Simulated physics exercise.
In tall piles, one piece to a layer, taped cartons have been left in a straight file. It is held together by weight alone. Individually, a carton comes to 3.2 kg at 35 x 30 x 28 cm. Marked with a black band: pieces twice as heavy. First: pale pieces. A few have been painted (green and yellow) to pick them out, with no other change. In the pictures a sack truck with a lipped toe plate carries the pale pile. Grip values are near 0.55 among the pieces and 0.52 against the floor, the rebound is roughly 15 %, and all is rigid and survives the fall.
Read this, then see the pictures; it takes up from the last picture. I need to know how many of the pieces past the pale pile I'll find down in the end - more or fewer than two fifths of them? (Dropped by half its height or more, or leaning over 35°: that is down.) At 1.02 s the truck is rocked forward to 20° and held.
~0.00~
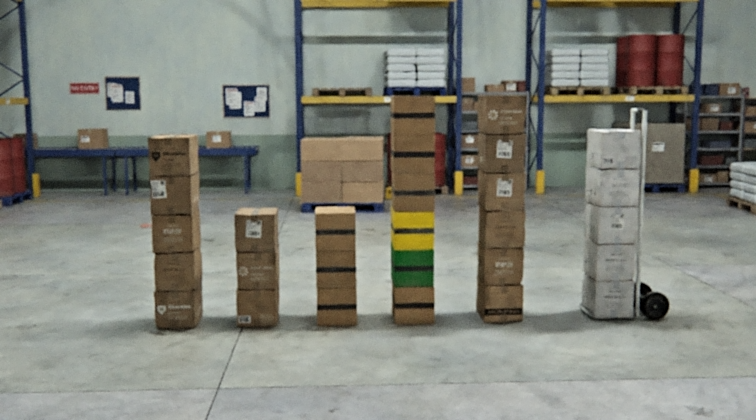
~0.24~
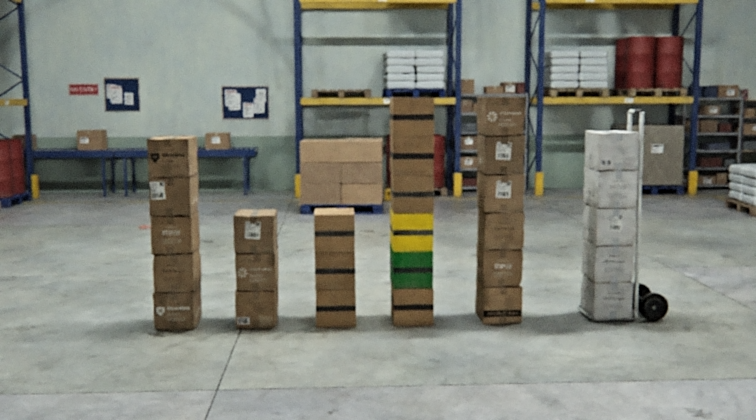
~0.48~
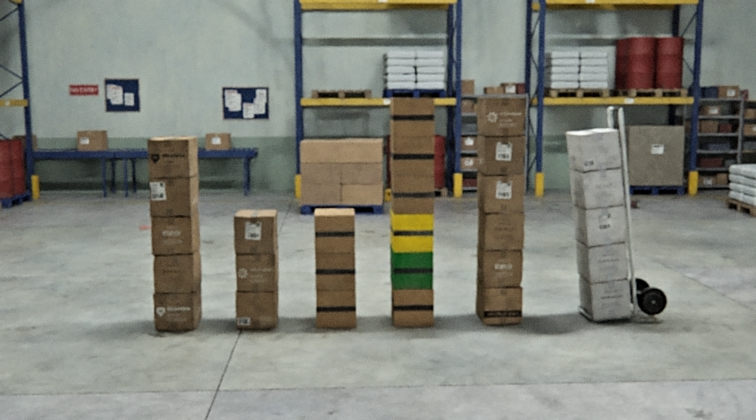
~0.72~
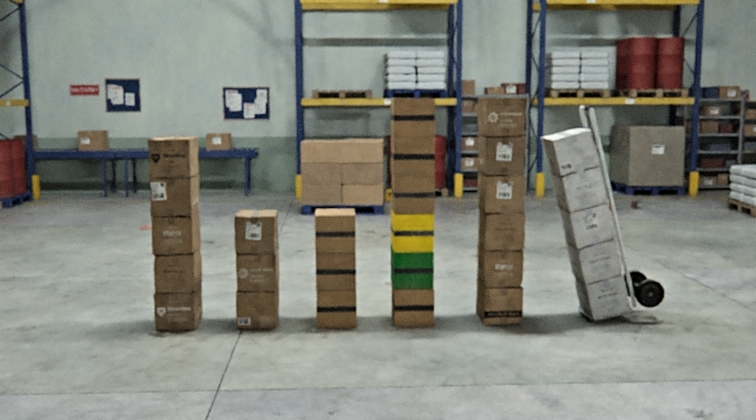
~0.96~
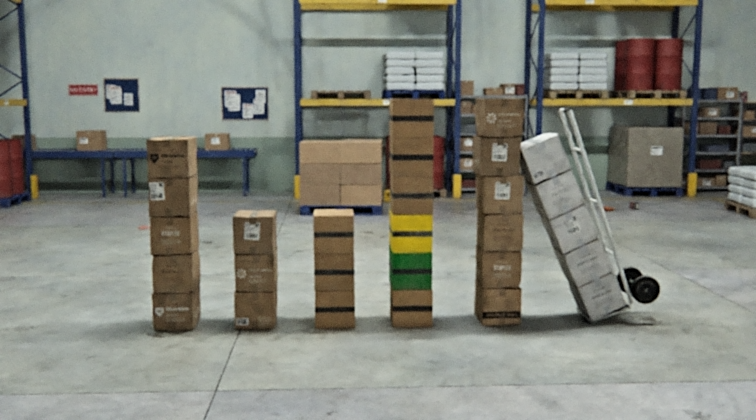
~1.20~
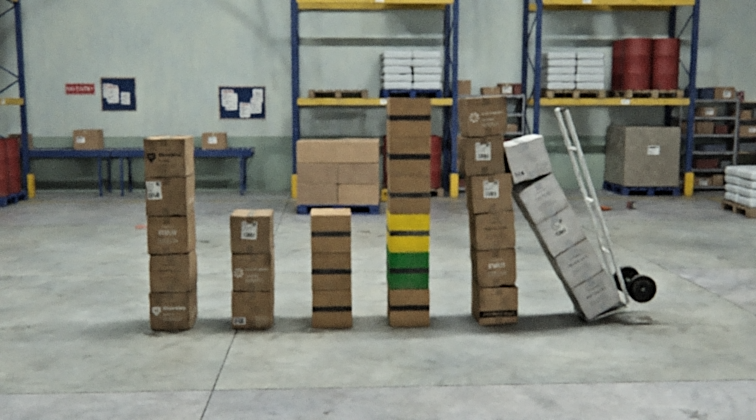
A larger share than two fifths.
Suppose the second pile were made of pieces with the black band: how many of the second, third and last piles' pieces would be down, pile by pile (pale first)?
In that case the second pile has 0 down, the third 0, the last 0.
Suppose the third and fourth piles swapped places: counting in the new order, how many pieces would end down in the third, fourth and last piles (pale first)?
Down per pile: Third 3, fourth 6, last 5.
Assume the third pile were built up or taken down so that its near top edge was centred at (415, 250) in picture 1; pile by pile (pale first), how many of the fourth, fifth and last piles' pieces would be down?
Pile by pile that makes fourth 0, fifth 0, last 0.
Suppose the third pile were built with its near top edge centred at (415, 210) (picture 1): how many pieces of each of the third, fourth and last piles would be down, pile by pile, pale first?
Third 3, fourth 3, last 5.
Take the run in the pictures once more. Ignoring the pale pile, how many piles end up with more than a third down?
All told, the figure is 5.
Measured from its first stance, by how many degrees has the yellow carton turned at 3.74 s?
Measured against how it began, the tilt is near 50 degrees.
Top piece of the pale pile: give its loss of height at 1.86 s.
Some 20 cm lower.
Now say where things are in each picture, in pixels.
In the first frame (places mark the middle of the side facing us), truck frame (643, 152) 0° forward; green carton (414, 269); yellow carton (414, 231); the rest undisturbed.
In the second frame, truck frame (641, 154) 1° forward; yellow carton (413, 233).
In the third frame, truck frame (624, 151) 6° forward, top of the pale pile leaning 7°; yellow carton (414, 233); the rest undisturbed.
In the fourth frame, truck frame (600, 149) 15° forward, top of the pale pile leaning 15°; yellow carton (414, 233); the rest undisturbed.
In the fifth frame, truck frame (583, 150) 20° forward, top of the pale pile leaning 23°; yellow carton (412, 234); one has shifted.
In the sixth frame, truck frame (579, 150) 20° forward, top of the pale pile leaning 17°; yellow carton (410, 233); green carton (410, 271); steepest lean 5°, the carton at (487, 117); 5 disturbed, none down.
After 1.86 s, 5 of the pale pile down; none of the 23 other cartons down, 9 disturbed.
After 2.62 s, 5 of the pale pile down; 5 of the 23 other cartons down; green carton leaning 25°; yellow carton leaning 25°.
After 3.12 s, 5 of the pale pile down; 14 of the 23 other cartons down; green carton leaning 43°; yellow carton leaning 41°, 15 cm lower.
After 3.74 s, 5 of the pale pile down; 21 of the 23 other cartons down; yellow carton leaning 47°, 17 cm lower; green carton leaning 46°, 9 cm lower.
At rest (5.0 s), 5 of the pale pile down; 21 of the 23 other cartons down; yellow carton leaning 47°, 17 cm lower; green carton leaning 47°, 9 cm lower. That is 91 per cent. As the last picture would show them, middles, yellow carton near (323, 253), green carton near (352, 279).
